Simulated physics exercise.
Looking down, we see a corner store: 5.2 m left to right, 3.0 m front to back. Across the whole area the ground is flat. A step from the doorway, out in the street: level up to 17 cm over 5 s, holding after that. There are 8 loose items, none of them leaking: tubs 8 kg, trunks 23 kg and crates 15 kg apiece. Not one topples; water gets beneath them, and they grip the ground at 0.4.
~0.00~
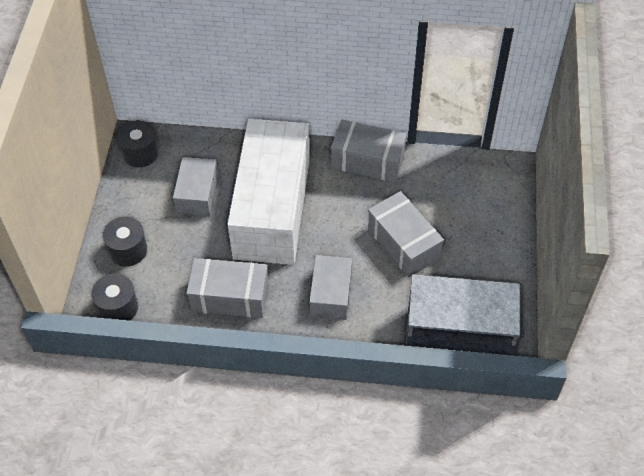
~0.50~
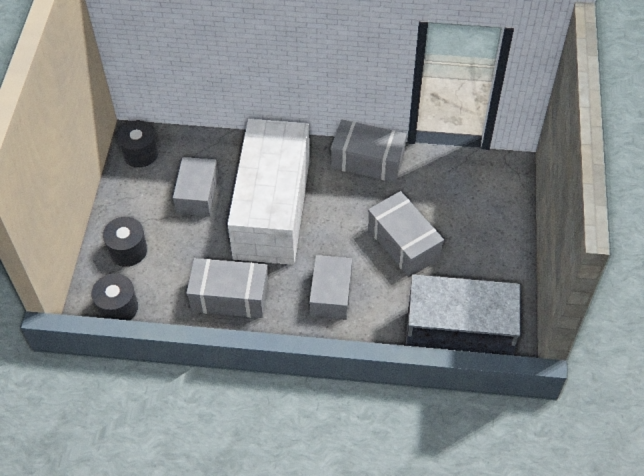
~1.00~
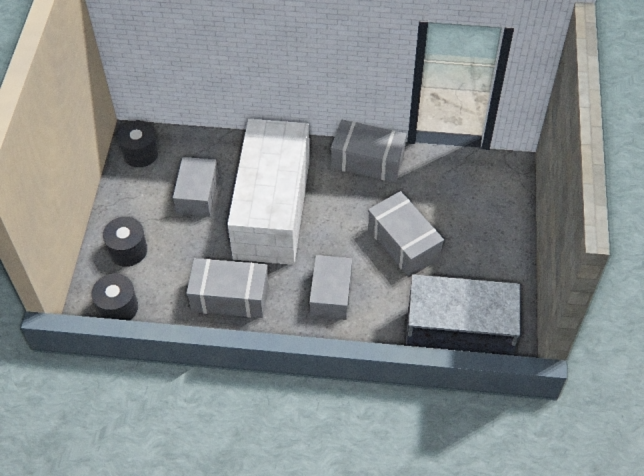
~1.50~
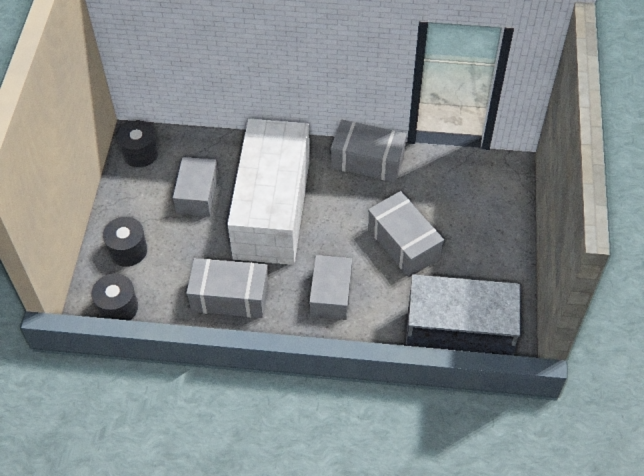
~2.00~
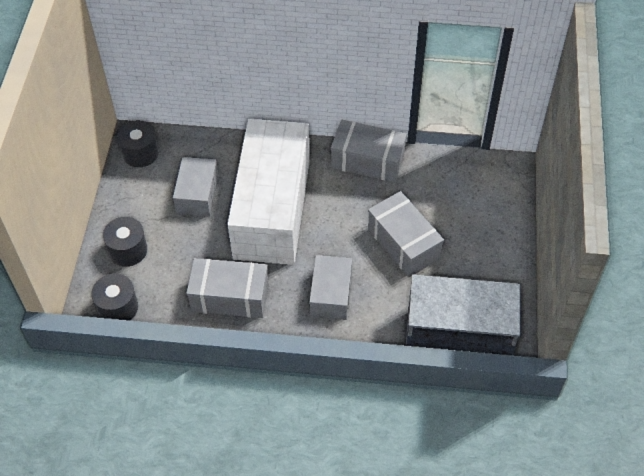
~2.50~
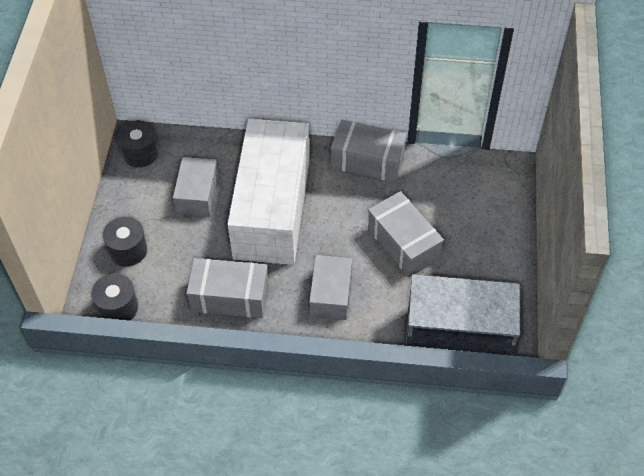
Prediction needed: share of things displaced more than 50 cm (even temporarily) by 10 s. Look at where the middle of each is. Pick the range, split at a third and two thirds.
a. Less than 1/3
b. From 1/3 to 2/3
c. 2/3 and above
Option a: Less than 1/3.
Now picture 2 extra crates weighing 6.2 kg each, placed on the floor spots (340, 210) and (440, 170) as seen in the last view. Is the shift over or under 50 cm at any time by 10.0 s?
Note: Item 1 stays inside the limit; item 2 exceeds the limit.
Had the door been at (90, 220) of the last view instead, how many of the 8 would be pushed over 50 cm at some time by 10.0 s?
Result: 3.
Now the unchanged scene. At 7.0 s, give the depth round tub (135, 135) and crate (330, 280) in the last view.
I'd estimate 0 cm for the first and 1 cm for the second.
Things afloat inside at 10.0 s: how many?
By my count, 0.
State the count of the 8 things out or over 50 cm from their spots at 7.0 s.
It comes to 0.
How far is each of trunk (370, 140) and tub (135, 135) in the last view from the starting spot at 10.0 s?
Net displacement, in order: 0 cm; 0 cm.
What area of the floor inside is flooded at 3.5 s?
Somewhere around 1.5 m2, roughly.
After 3.5 s 0 of 8 are over 50 cm from their spots; 0 afloat.
After 4.5 s 0 of 8 are over 50 cm from their spots; 0 afloat.
After 7.0 s 0 of 8 are over 50 cm from their spots; 0 afloat.
After 10.0 s 1 of 8 are over 50 cm from their spots, and 1 have been at some point; 0 afloat.
